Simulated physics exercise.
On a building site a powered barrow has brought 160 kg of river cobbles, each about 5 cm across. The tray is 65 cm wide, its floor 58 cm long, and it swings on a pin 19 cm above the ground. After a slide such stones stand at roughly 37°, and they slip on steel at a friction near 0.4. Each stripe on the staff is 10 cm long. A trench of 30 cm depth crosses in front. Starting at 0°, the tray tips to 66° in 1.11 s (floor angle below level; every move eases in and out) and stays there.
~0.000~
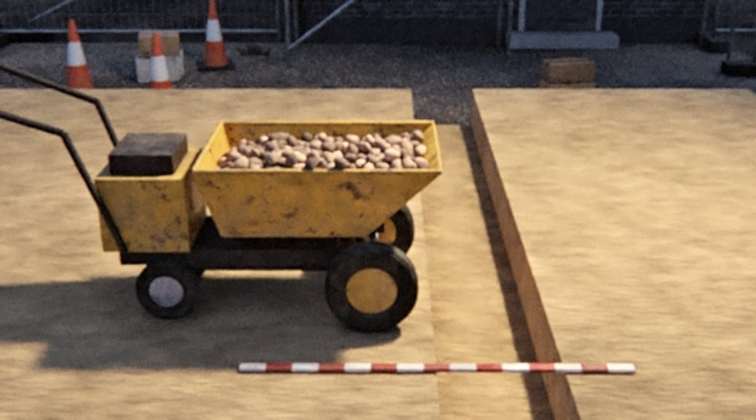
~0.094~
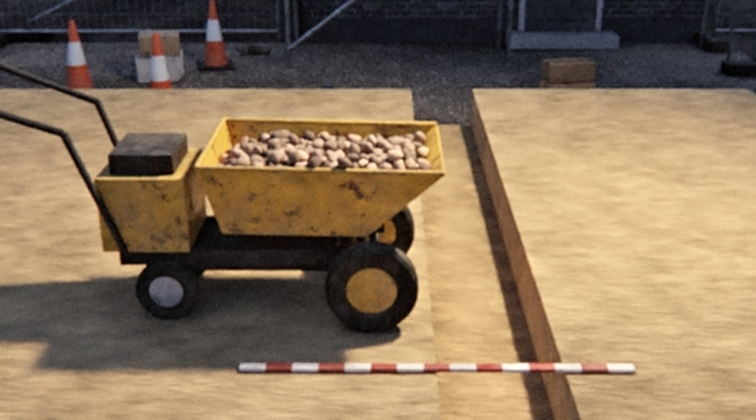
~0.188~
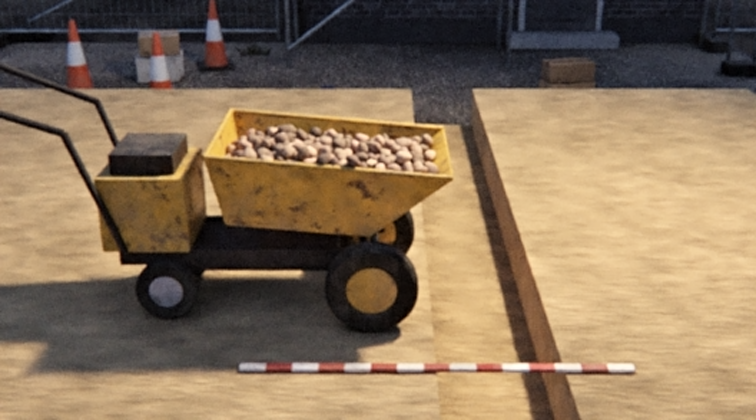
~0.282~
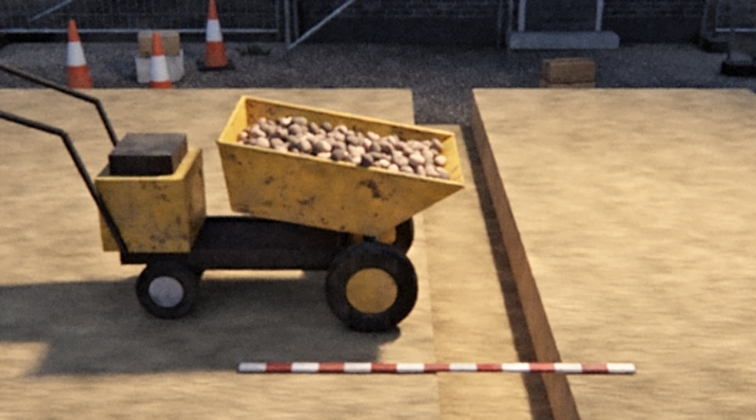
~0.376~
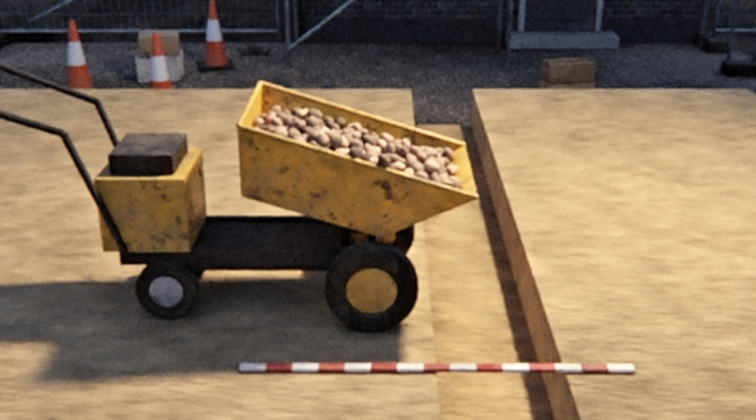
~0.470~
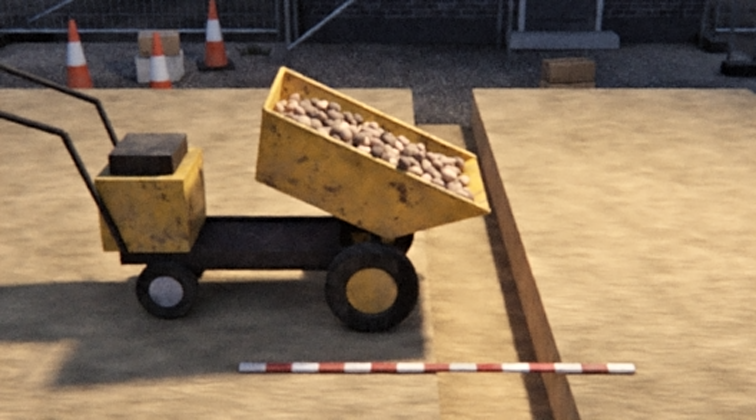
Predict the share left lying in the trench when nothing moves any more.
About 55 per cent.
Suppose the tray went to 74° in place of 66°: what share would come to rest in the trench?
It would be near 60 per cent.
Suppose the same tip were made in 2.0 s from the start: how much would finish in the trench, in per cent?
It would be near 60 per cent.
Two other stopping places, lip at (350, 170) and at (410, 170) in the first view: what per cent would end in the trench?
About 100 and 85 per cent.
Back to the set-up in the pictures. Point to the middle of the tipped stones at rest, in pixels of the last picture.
Near (533, 326).
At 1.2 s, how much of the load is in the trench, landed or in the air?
Some 15 per cent.
After 0.8 s the floor is at 56°; 100 % in the tray; the foremost stones are at (517, 256).
After 1.2 s the floor is at 66°; 65 % in the tray, 16 % in the trench, 19 % past the trench; the foremost stones are at (611, 302).
After 1.6 s the floor is at 66°; 26 % in the tray, 28 % in the trench, 46 % past the trench; the foremost stones are at (733, 318).
After 3.5 s the floor is at 66°; 0 % in the tray, 55 % in the trench, 45 % past the trench; the foremost stones are past the picture's edge.
